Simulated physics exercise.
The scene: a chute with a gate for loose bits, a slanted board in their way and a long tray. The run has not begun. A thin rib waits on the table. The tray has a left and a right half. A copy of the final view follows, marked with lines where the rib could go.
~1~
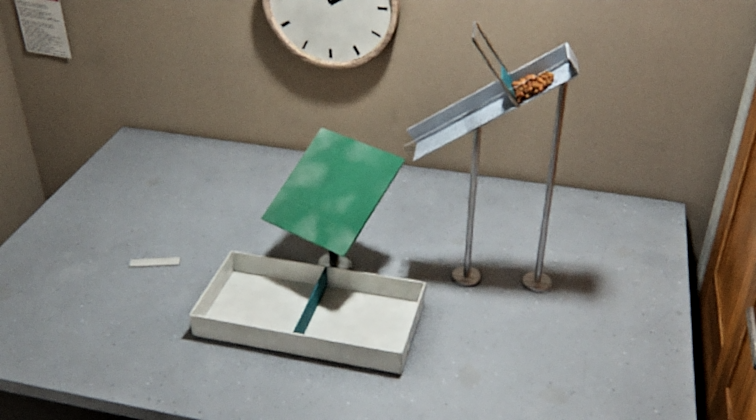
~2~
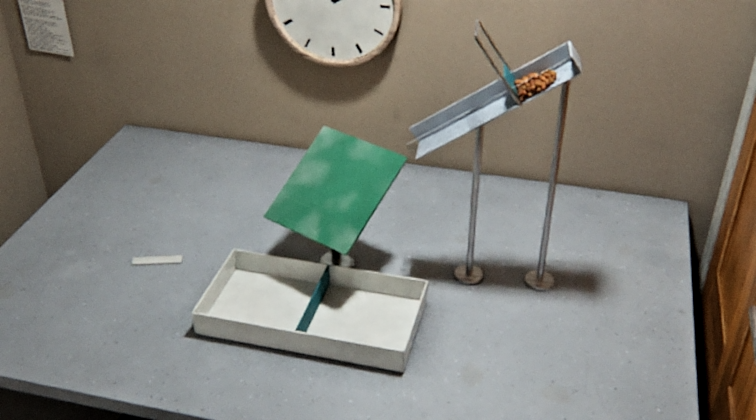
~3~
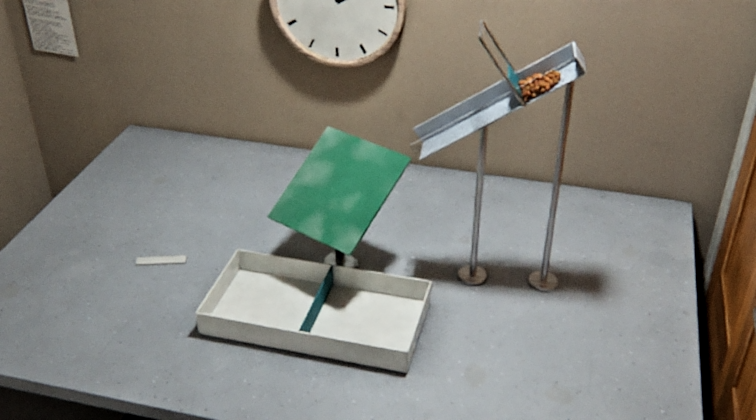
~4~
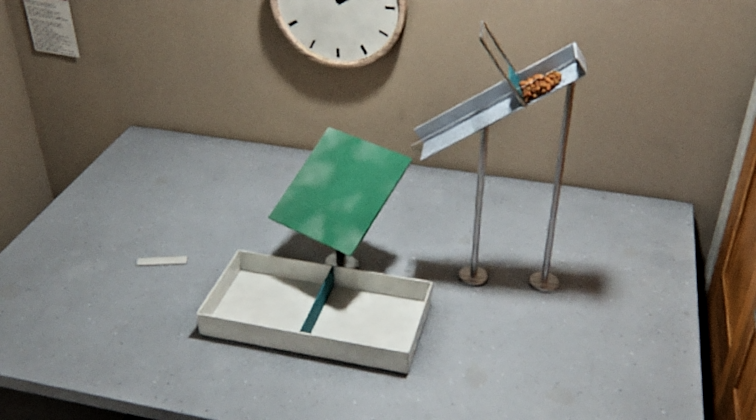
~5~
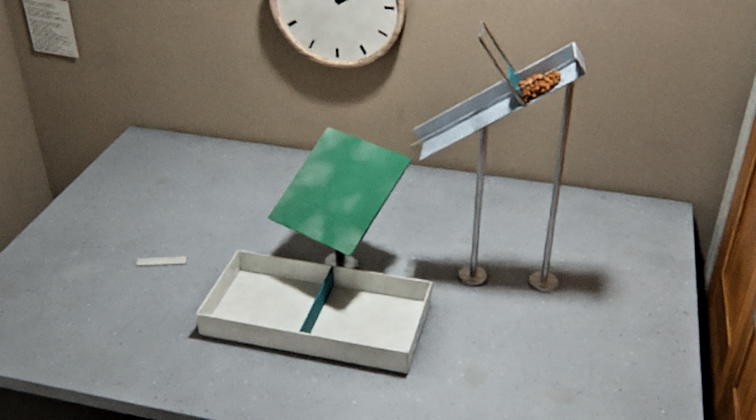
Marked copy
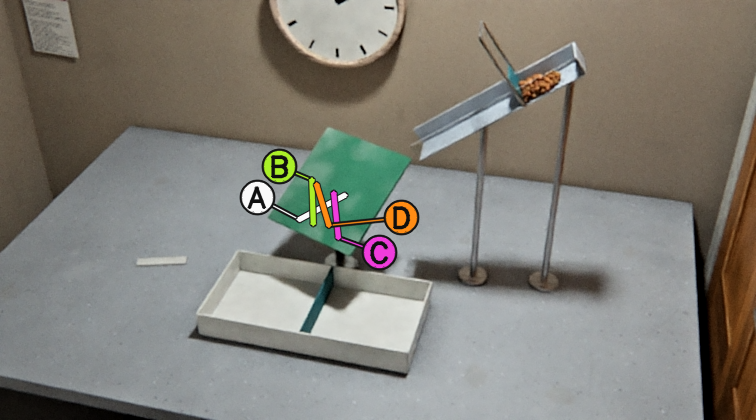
At first, a pile of small orange-brown bits sits behind a gate in a raised, sloping chute, with a tilted green board and a divided white tray to its left. The view shifts very slightly, then steadies, while the bits, gate, board and tray all stay in place.
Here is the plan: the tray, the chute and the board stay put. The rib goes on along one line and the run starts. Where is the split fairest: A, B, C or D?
I would pick line D.
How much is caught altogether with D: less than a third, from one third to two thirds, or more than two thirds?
More than two thirds.
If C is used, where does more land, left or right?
More lands on the right.
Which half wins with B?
More lands on the left.
On the marked copy, line A from (344, 195) to (299, 219); line B from (311, 179) to (313, 223); line C from (333, 193) to (338, 237); line D from (316, 184) to (328, 225).
For line A, of what is caught, nearly all in the left half, a stray few in the right.
For line B, of what is caught, most in the left half, a small part in the right.
For line C, of what is caught, a small part in the left half, nearly all in the right.
For line D, of what is caught, about half in the left half, about half in the right.
